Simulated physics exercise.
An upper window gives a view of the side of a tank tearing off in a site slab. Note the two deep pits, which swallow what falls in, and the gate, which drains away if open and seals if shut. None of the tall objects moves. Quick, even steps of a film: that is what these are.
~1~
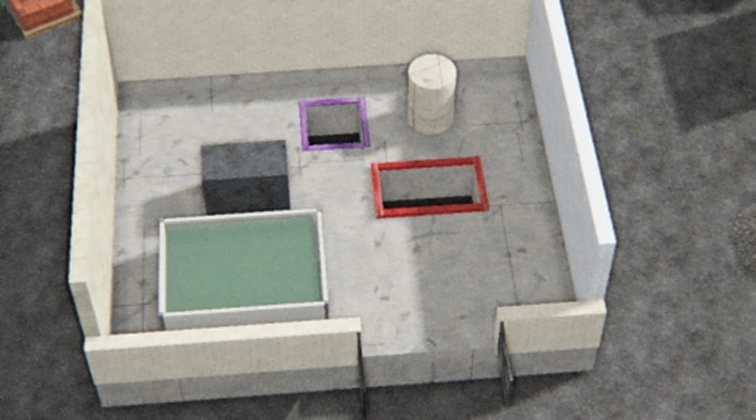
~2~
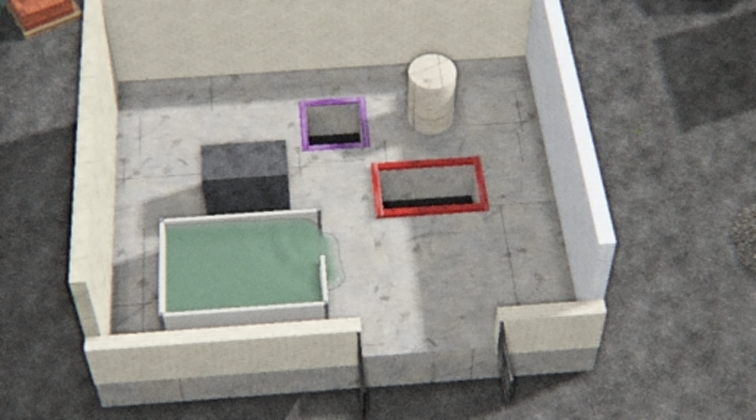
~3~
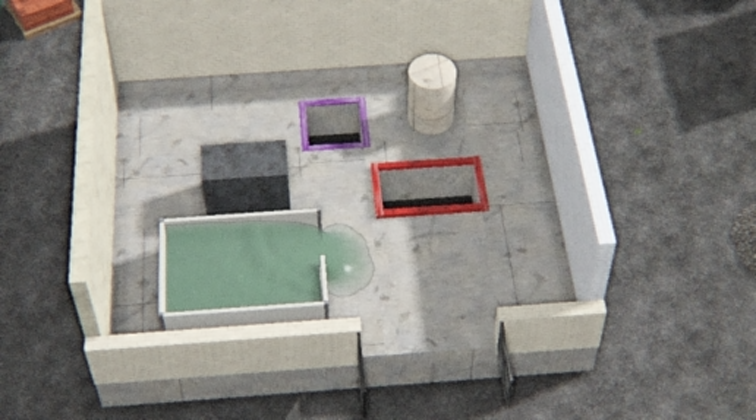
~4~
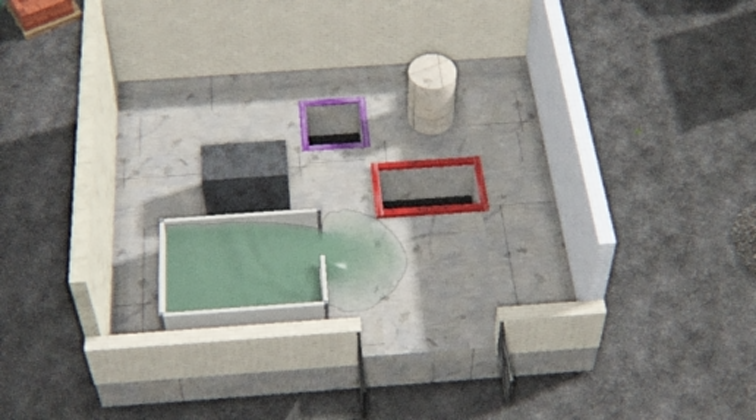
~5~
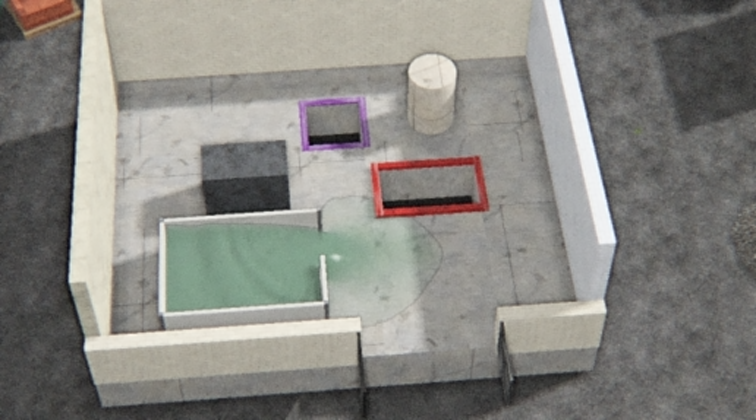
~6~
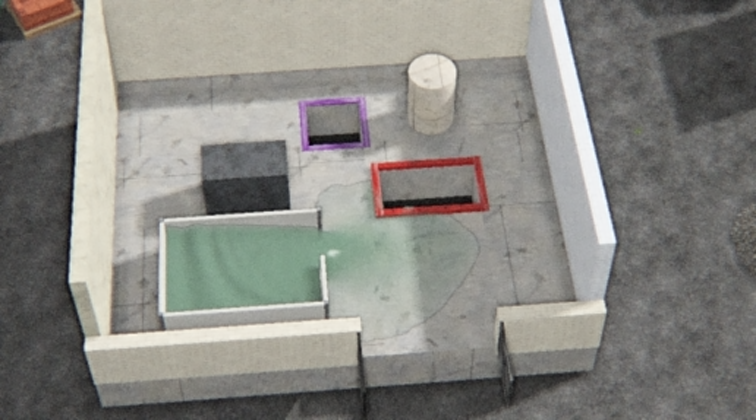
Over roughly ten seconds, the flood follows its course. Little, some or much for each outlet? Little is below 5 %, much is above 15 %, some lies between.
The gate gets much. The purple pit gets some. The red pit gets some.
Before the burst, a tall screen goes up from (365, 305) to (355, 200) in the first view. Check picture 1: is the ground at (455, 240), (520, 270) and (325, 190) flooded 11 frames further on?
Point by point: First spared, next spared, last swamped.
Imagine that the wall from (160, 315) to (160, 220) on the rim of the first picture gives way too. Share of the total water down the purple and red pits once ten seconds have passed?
Lab note - share by pit: Purple 15 %, red 0 %.
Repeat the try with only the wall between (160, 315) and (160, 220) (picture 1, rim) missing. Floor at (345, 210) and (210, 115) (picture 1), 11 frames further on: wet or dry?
Going one by one: Puddle-free and then sodden.
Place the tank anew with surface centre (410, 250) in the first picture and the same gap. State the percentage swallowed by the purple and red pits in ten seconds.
Parts in a hundred: Purple 12, red 0.
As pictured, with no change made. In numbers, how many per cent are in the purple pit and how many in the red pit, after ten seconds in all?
Estimated: 10 per cent and 8 per cent respectively.
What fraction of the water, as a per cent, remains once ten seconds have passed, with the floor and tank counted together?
Roughly 66 out of every hundred parts.
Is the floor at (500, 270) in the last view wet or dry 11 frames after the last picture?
That place: Swamped.
A moment on, water covers 30 % of the floor; the gate 0 %, the purple pit 0 %, the red pit 2 %.
Next, water covers 35 % of the floor; the gate 1 %, the purple pit 1 %, the red pit 4 %.
Then, water covers 40 % of the floor; the gate 3 %, the purple pit 2 %, the red pit 7 %.
Later, water covers 55 % of the floor; the gate 9 %, the purple pit 4 %, the red pit 8 %.
In the end, water covers 70 % of the floor; the gate 17 %, the purple pit 10 %, the red pit 8 %.
